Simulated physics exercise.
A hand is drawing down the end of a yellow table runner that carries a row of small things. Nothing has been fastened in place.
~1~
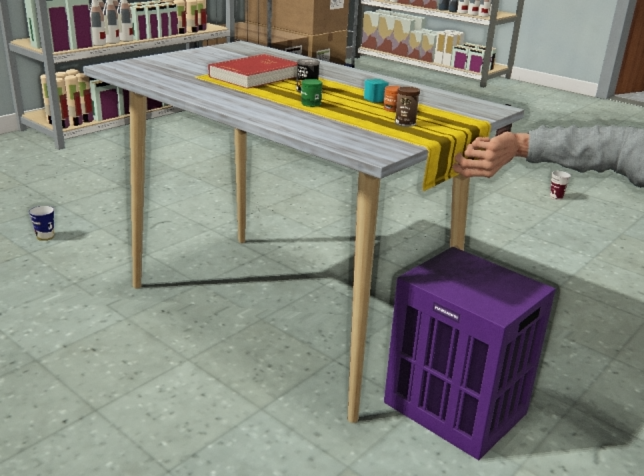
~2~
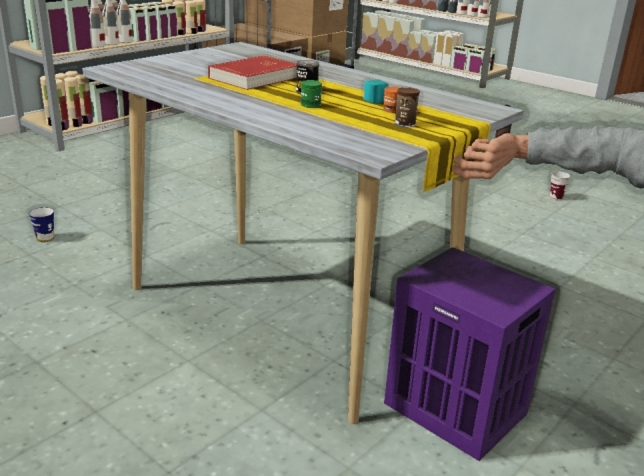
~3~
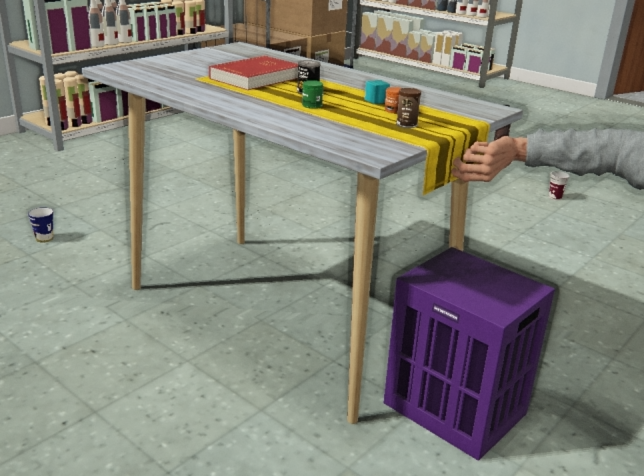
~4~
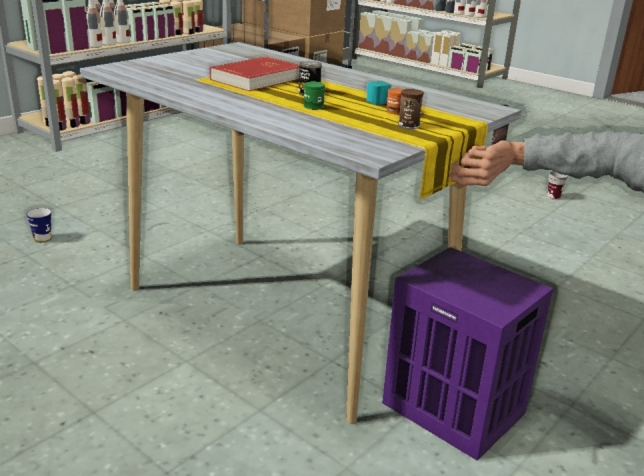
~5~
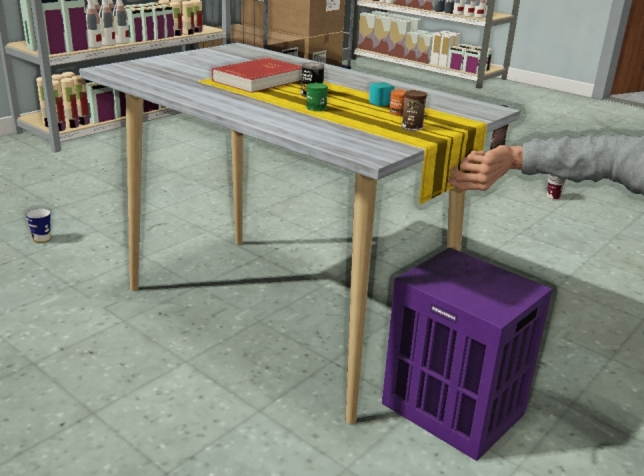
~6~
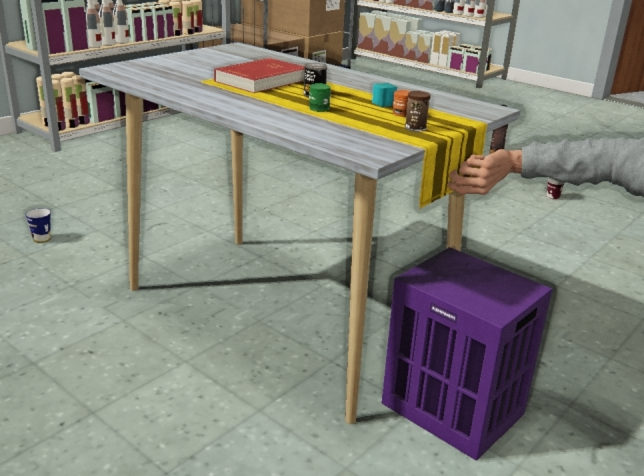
In a storeroom, a hand slowly tugs a yellow runner down over a table's edge, the small cups on it shifting slightly right.
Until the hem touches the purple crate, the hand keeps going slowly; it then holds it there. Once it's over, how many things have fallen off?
By then two have.
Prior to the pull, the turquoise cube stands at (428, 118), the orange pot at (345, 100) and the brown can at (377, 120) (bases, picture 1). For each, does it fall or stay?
The turquoise cube is lost, the orange pot stays aboard, the brown can is lost.
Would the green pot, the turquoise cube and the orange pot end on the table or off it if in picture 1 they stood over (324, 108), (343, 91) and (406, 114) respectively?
Green pot kept, turquoise cube kept, orange pot dropped.
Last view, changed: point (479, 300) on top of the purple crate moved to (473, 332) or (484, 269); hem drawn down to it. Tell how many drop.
We'd see 3, then 1.
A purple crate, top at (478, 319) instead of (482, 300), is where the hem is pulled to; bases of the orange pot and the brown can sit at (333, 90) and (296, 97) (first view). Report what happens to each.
Orange pot: Safe; brown can: Safe.
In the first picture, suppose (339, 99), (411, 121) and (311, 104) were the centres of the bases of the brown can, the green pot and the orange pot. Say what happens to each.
Result - brown can retained; green pot lost; orange pot retained.
Soon after, hem near (446, 236); brown can gone.
Then, hem on the crate; brown can and orange pot gone.
At rest, hem on the crate; brown can and orange pot gone. It carries off two.
